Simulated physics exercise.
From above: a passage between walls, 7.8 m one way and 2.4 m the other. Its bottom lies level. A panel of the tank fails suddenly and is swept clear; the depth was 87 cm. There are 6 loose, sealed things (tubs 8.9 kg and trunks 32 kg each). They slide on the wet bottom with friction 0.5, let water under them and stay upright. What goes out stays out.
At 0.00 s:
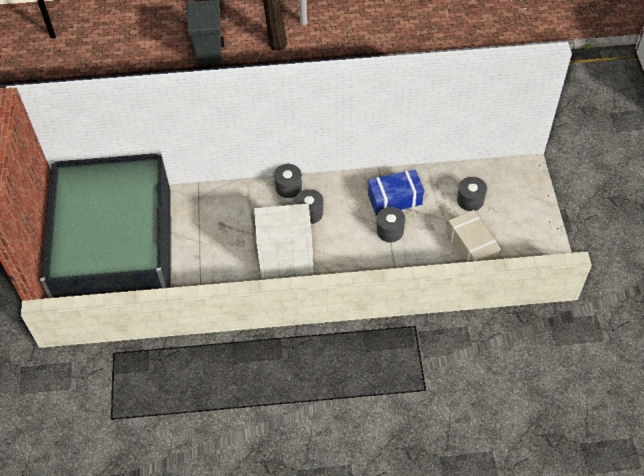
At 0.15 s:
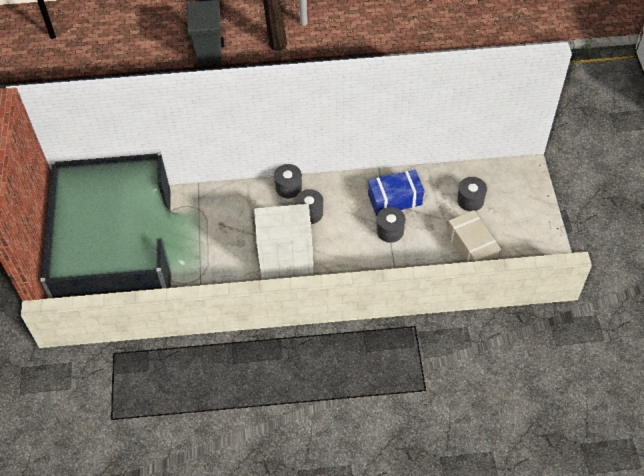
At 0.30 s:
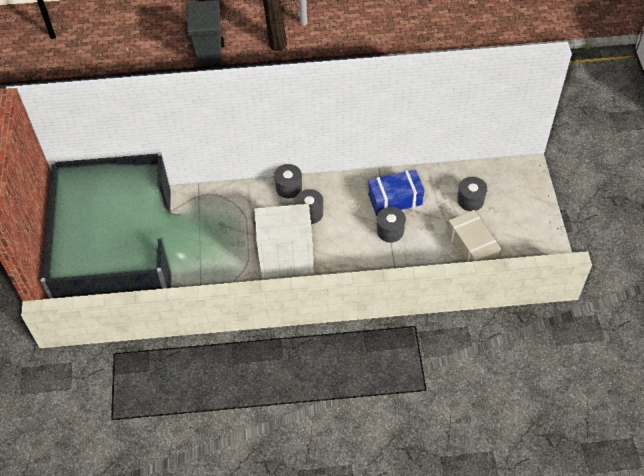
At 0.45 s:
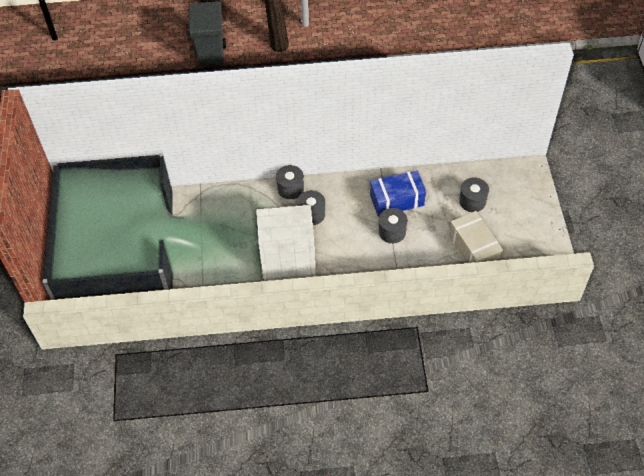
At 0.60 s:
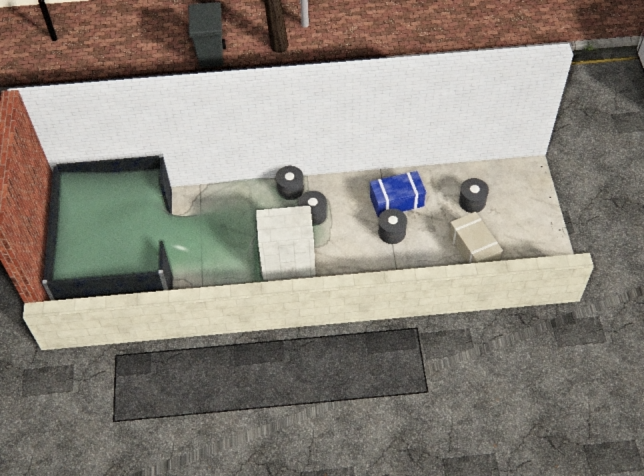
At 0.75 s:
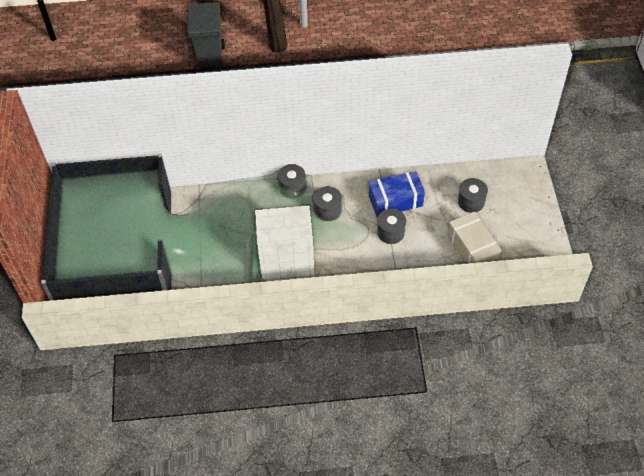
A tank of green water opened on its right side and the water spread rightward along the walled passage, flowing around a pale block and nudging two dark tubs slightly, while the blue trunk stayed put.
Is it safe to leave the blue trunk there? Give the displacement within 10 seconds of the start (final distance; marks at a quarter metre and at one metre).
The blue trunk travels far.
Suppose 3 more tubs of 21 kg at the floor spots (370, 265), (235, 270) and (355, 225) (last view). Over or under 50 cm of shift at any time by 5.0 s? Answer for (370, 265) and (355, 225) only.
In turn: Short of it, over.
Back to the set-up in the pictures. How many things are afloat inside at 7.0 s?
I count 0.
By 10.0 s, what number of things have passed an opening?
By then 6.
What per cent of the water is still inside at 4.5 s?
About 68 per cent.
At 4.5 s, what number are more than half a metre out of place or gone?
I count 6.
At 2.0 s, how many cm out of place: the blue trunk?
Roughly 140 cm by then.
After 2.0 s the blue trunk is near (488, 172), 1.5 m from its start, afloat; 0 of 6 are out; 4 afloat.
After 4.5 s the blue trunk has gone out; 5 of 6 are out; 1 afloat.
After 7.0 s the blue trunk has gone out; 6 of 6 are out; 0 afloat.
After 10.0 s the blue trunk has gone out; 6 of 6 are out; 0 afloat.
